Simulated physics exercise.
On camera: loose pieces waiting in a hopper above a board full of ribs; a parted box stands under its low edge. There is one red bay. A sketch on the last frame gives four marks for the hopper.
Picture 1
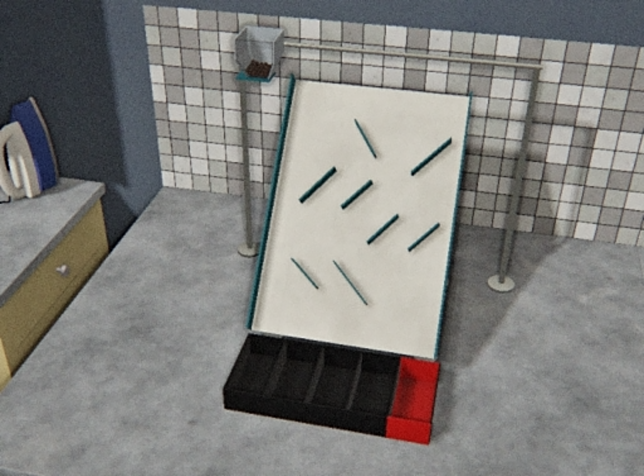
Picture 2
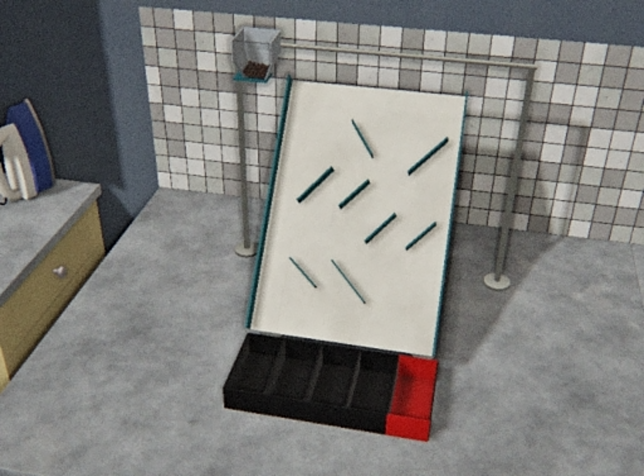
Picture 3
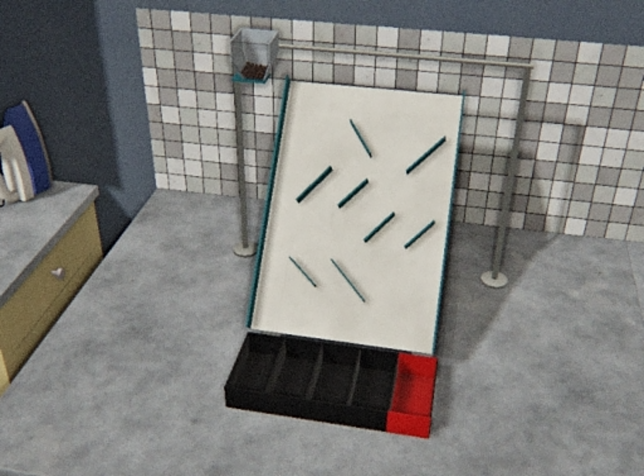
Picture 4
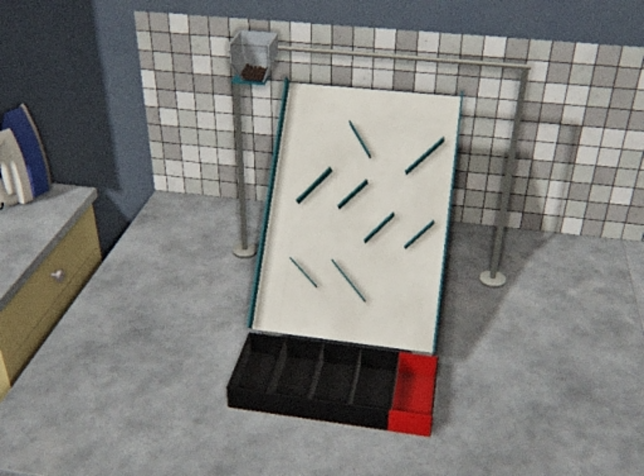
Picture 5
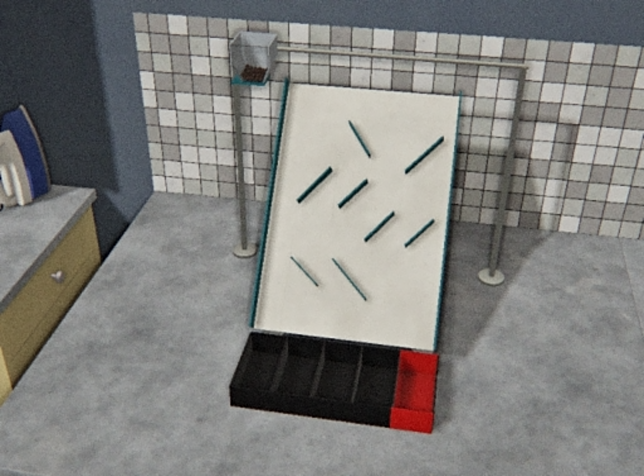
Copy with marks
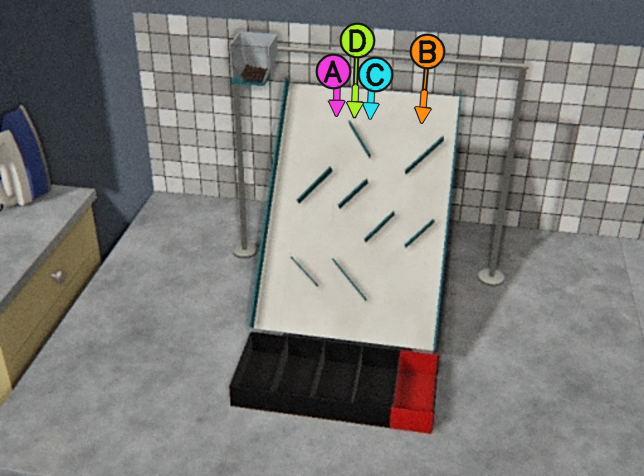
A tilted white board with dark teal edges and ribs stands on a mottled grey counter before a grey and white tiled wall, seen from above and in front. A small hopper of brown chocolate balls hangs from a metal frame at upper left, a black box with a red right bay sits below, and an iron rests far left. Only the camera drifts slightly; the balls stay put.
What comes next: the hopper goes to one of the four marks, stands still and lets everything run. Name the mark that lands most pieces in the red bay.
B is best.
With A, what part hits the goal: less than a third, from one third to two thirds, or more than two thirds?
Mark A gives less than a third.
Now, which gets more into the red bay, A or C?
C it is.
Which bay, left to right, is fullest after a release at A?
It is the first one.
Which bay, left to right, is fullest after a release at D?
The fourth.
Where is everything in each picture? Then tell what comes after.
In the first picture, hopper at (261, 70), chocolate balls, door shut.
In the second picture, ribs (352, 119) to (372, 154), (408, 171) to (448, 137), (297, 200) to (332, 166).
In the third picture, ribs (337, 205) to (367, 178), (364, 240) to (394, 212), (405, 246) to (435, 220).
In the fourth picture, ribs (290, 257) to (315, 285), (331, 259) to (364, 300).
In the fifth picture, red bay at (412, 419), number 5 of 5 from the left.
On the marked copy, mark A meets the board at (336, 110); mark B meets the board at (422, 117); mark C meets the board at (370, 113); mark D meets the board at (354, 111).
With A, none in the red bay, about two thirds in other bays, about a third outside the box.
With B, about a third in the red bay, about half in other bays, a small part outside the box.
With C, a small part in the red bay, about two thirds in other bays, a small part outside the box.
With D, a small part in the red bay, about half in other bays, about a third outside the box.
